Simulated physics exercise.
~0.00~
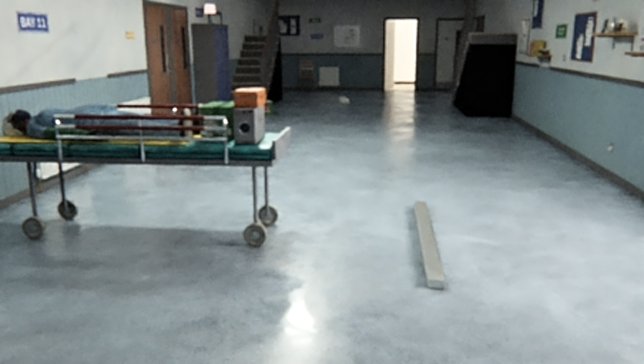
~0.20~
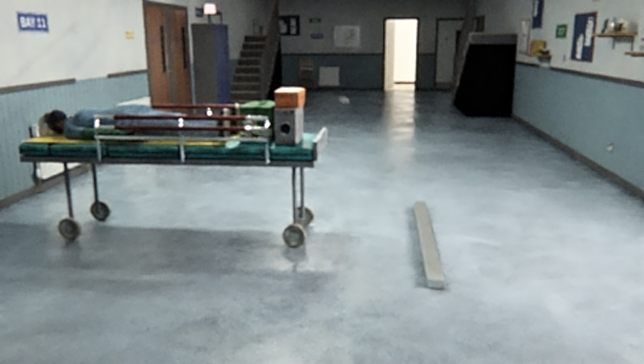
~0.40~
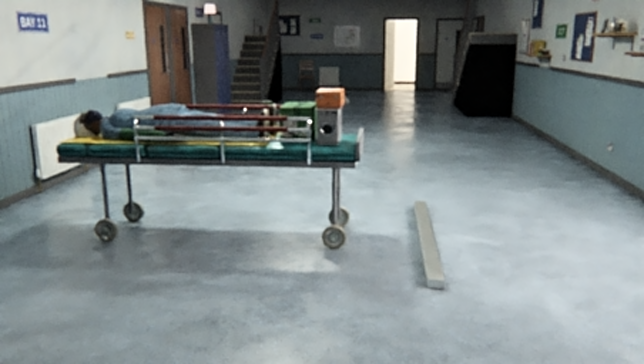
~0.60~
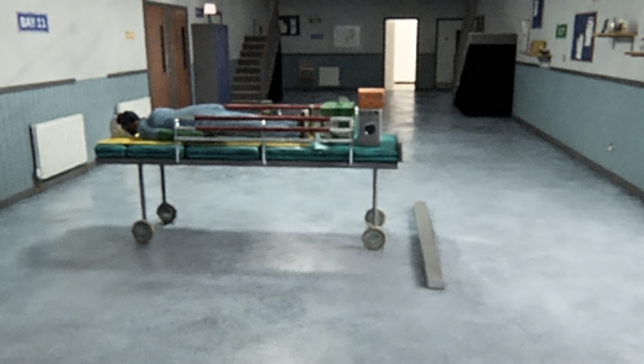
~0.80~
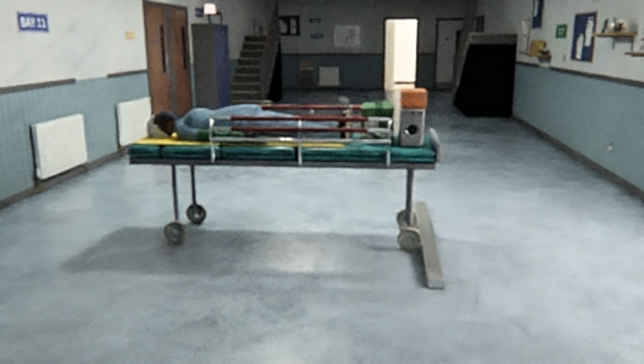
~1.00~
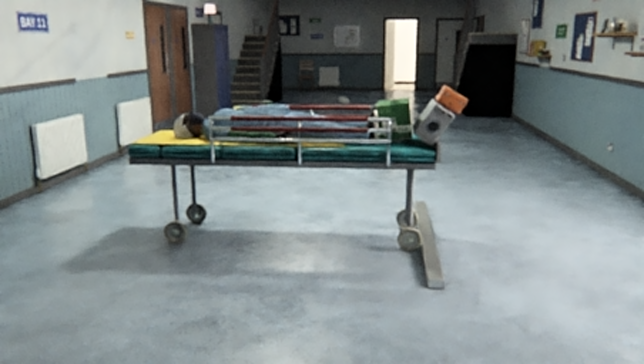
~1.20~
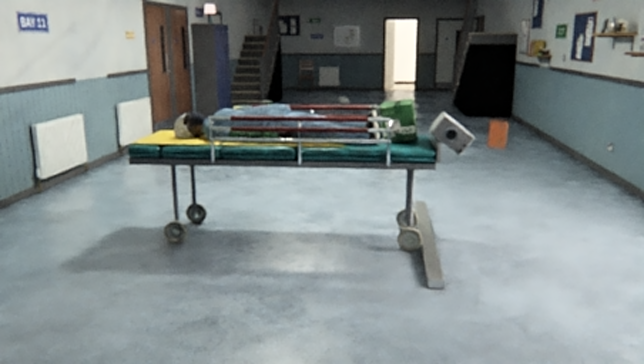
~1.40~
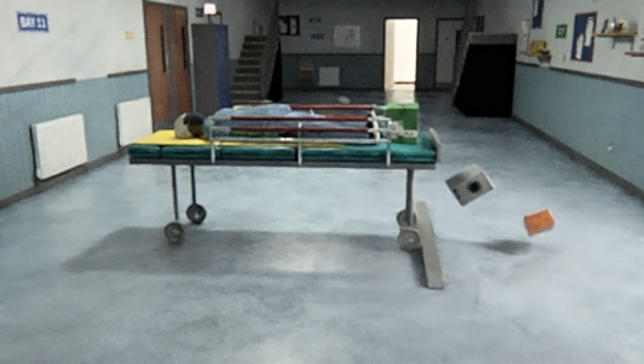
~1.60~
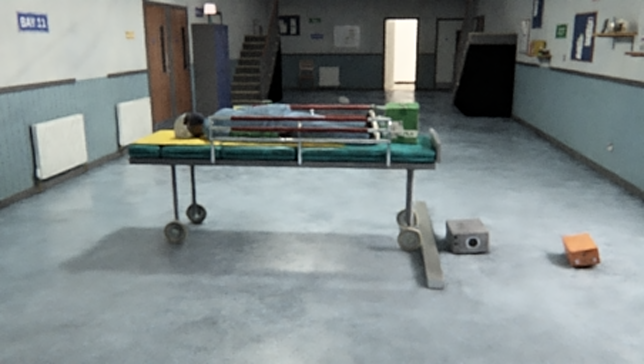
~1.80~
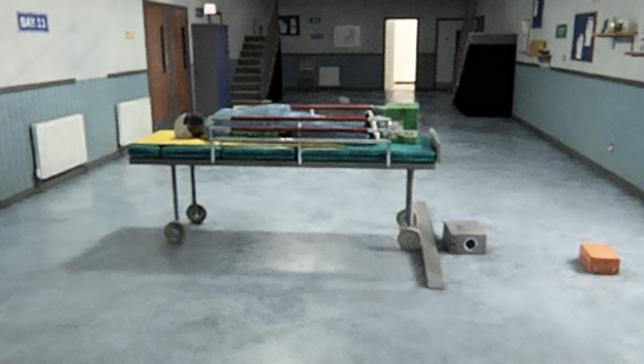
Hospital trolley carrying a prone figure rolling right and stopping at a floor strip, orange case and grey box tumbling off.
